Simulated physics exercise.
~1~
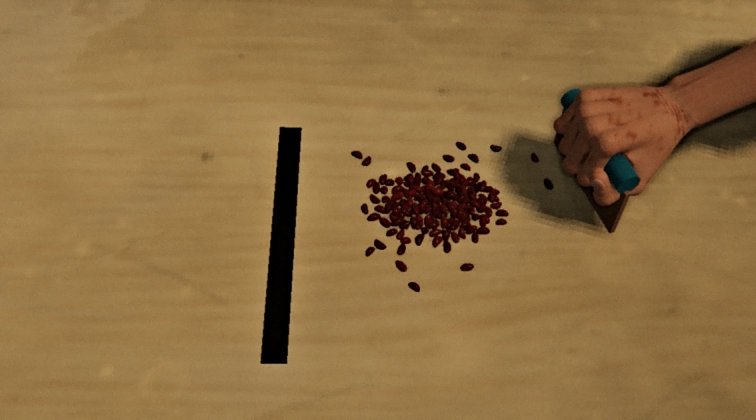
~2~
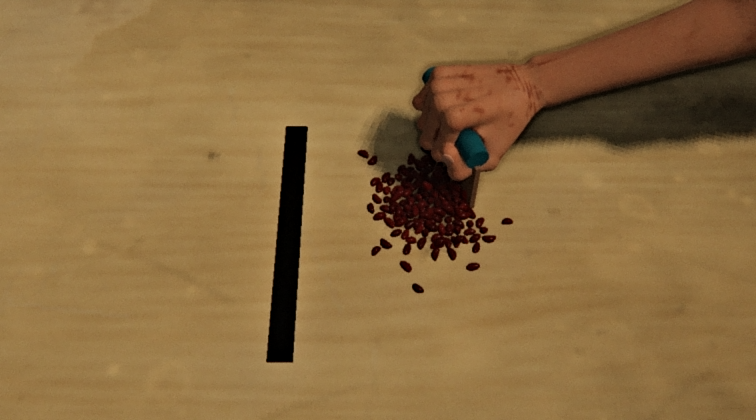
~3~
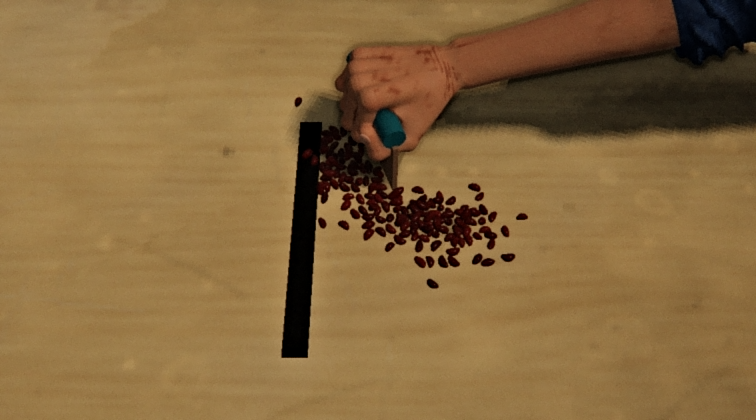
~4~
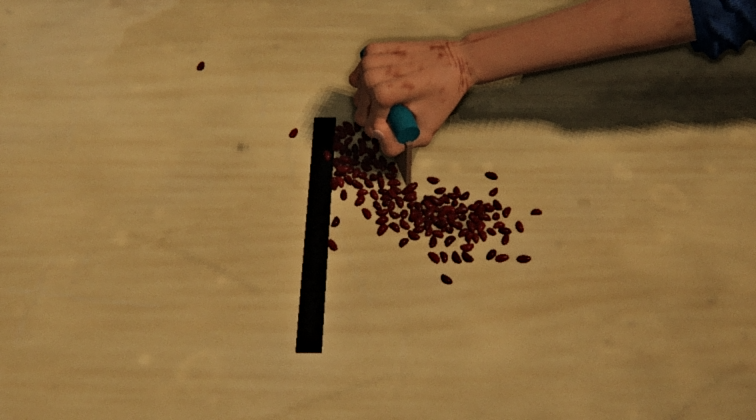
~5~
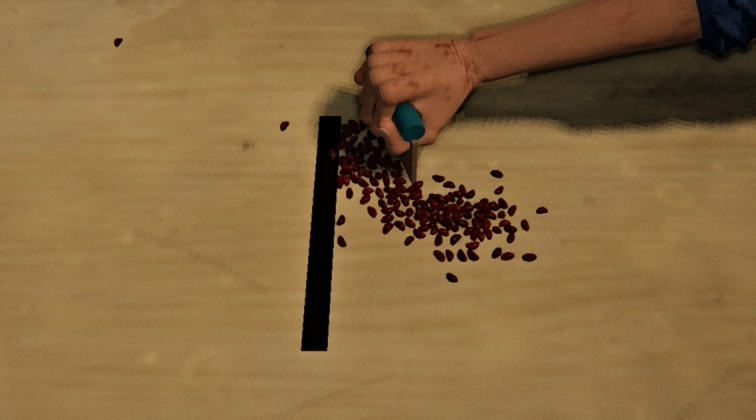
A hand with teal rings or bands on its fingers grips a thin, dark scraper at the right of a pale wooden surface, seen from above. Left of it lies a loose heap of dark red kidney beans, and beyond them a straight black strip stands upright in view. The hand sweeps left, driving the scraper into the upper part of the heap. Beans spread toward the strip's upper end while many stay behind, trailing to the lower right. The hand halts near the strip, and one stray bean slides far off to the upper left, another resting just beyond the strip.
